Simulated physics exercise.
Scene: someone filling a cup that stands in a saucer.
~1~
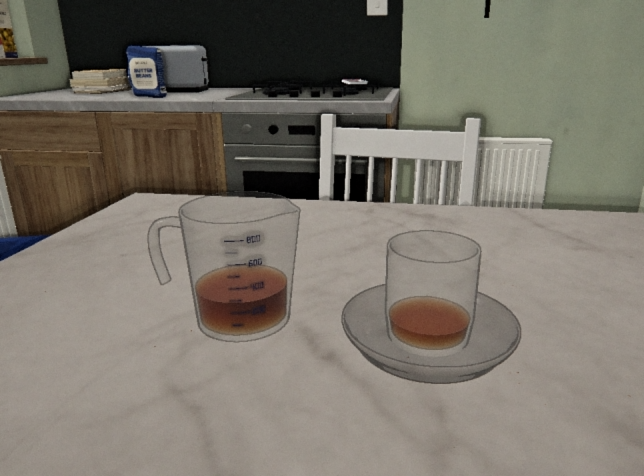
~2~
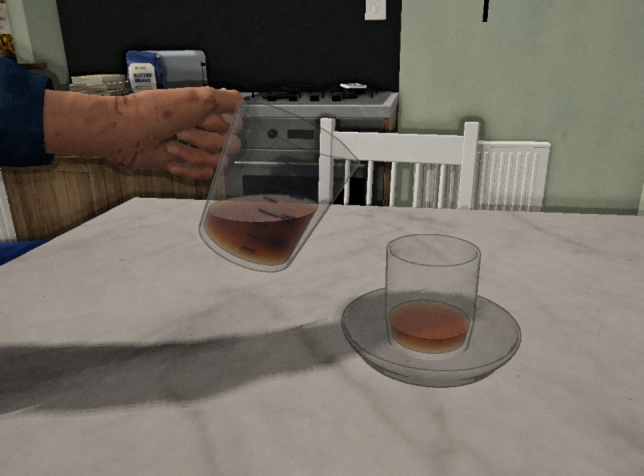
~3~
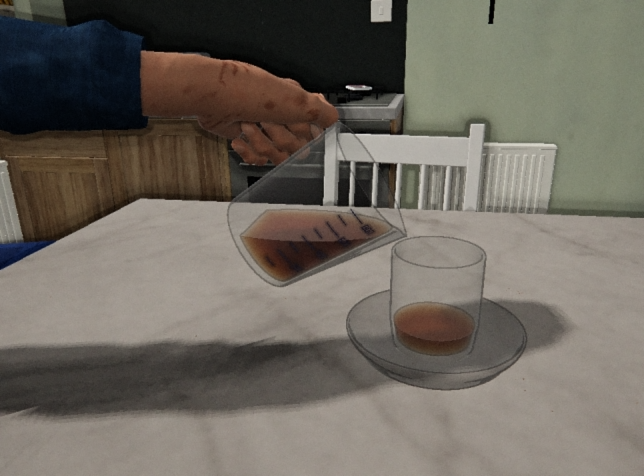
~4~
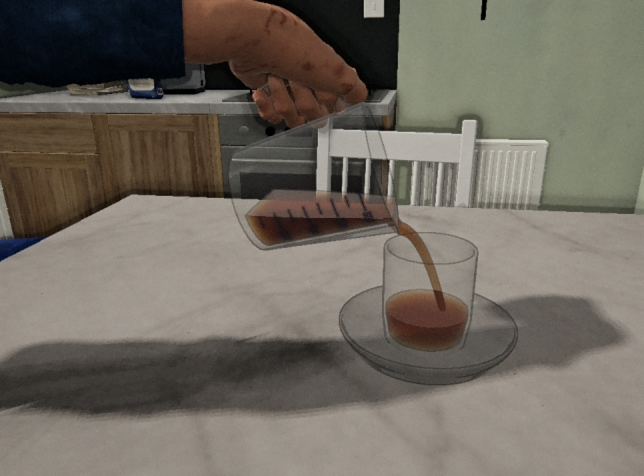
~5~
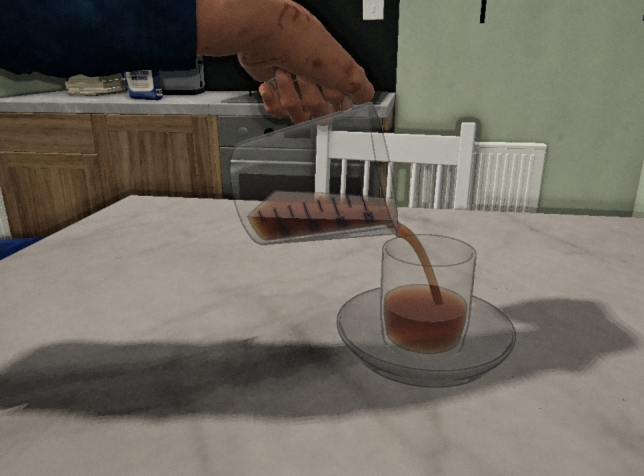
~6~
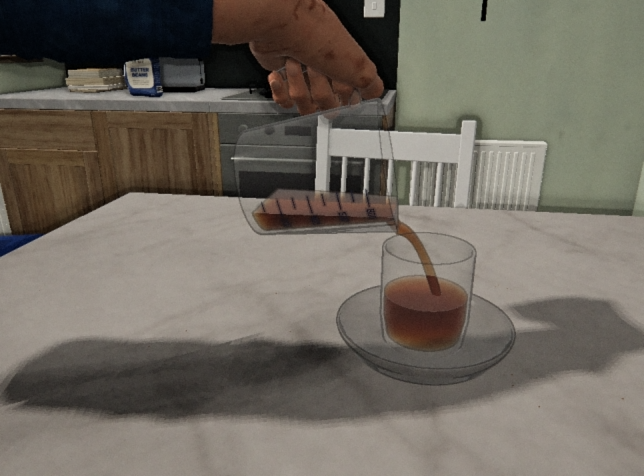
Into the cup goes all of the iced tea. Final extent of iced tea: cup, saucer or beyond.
My prediction: No spillage whatsoever.
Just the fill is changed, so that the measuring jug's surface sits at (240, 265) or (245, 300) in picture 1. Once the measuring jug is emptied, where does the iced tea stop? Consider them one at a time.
As listed: Into the saucer, the cup holds it.
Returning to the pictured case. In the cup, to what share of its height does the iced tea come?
Somewhere around 75 in a hundred, I'd say.
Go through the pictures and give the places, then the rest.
In the first picture, both stand on the top; measuring jug (240, 261) about a third full; cup (431, 289) about a quarter full; saucer (429, 372) dry.
In the second picture, the hand lifts the measuring jug; measuring jug (271, 186) tipped 25° with all of its load; cup about a quarter full, surface at (429, 319).
In the third picture, the measuring jug is brought over; measuring jug (316, 208) tipped 55° with all of its load; cup (435, 294) about a quarter full.
In the fourth picture, a stream runs into the cup; measuring jug (319, 182) tipped 75° with about three quarters of its load; cup about a quarter full, surface at (426, 308).
In the fifth picture, a stream runs into the cup; measuring jug (320, 180) tipped 75° with about two thirds of its load; cup (426, 292) about a third full.
In the sixth picture, a stream runs into the cup; measuring jug (323, 172) tipped 80° with about half of its load; cup about half full, surface at (425, 293); saucer (423, 373) dry.
Soon after, the cup is about two thirds full; the saucer is dry.
Later, the cup is about three quarters full; the saucer is dry.
In the end, the cup is about three quarters full; the saucer is dry.
